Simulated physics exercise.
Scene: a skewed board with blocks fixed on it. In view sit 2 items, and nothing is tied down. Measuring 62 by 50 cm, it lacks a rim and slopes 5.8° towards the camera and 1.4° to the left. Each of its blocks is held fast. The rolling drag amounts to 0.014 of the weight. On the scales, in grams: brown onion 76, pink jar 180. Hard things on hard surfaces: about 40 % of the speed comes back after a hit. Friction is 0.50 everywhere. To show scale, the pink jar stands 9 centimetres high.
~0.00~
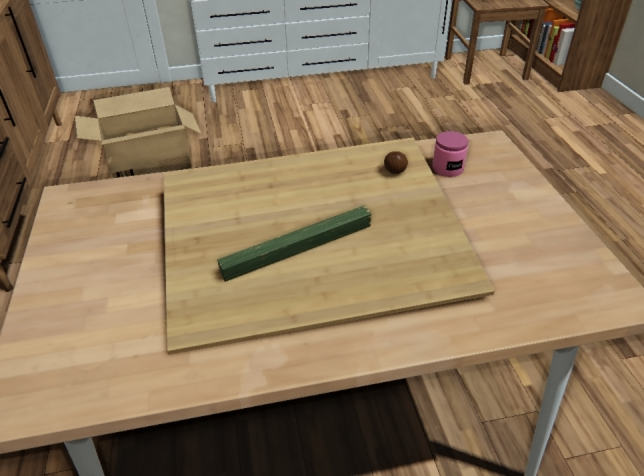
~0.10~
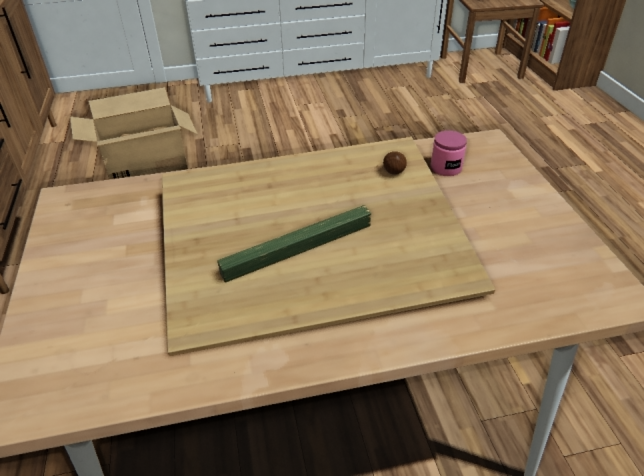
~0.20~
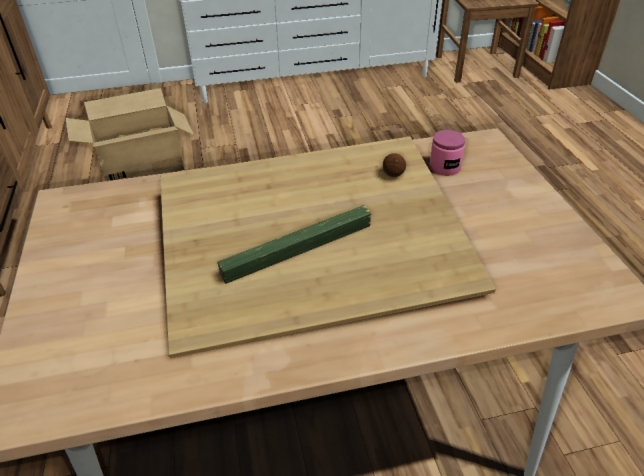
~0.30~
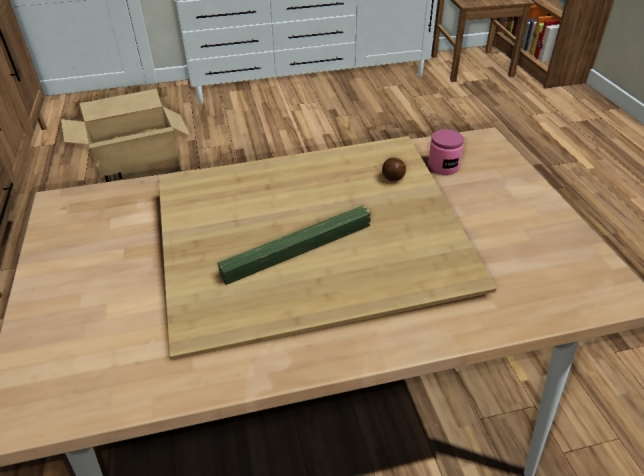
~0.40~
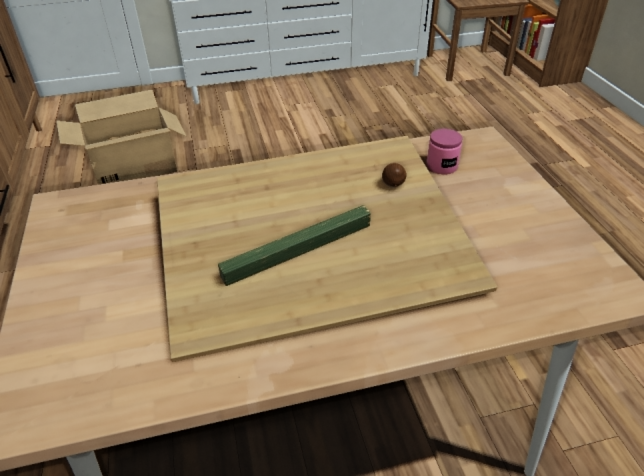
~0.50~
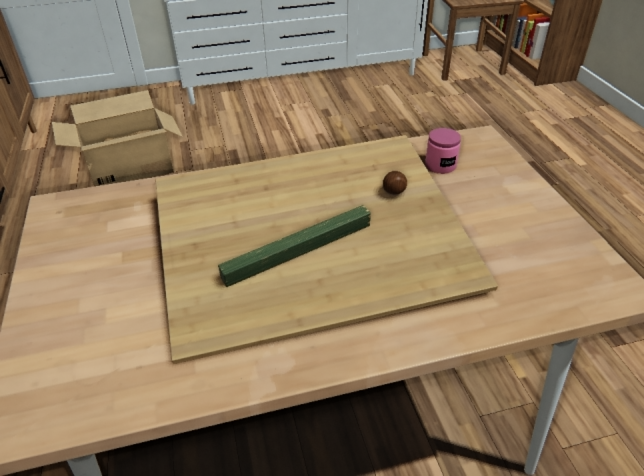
On a wooden board on a table, a brown onion rolls slowly toward the camera.
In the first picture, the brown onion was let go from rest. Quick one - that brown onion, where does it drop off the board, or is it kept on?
It is off the front, towards us.
Around 1.00 s, 7 cm of board to the near edge; brown onion near (409, 265).
Around 1.30 s, it has gone over the near edge; brown onion near (423, 364).
Finally (1.5 s), it has gone over the near edge; pink jar still in place (within 8 cm).
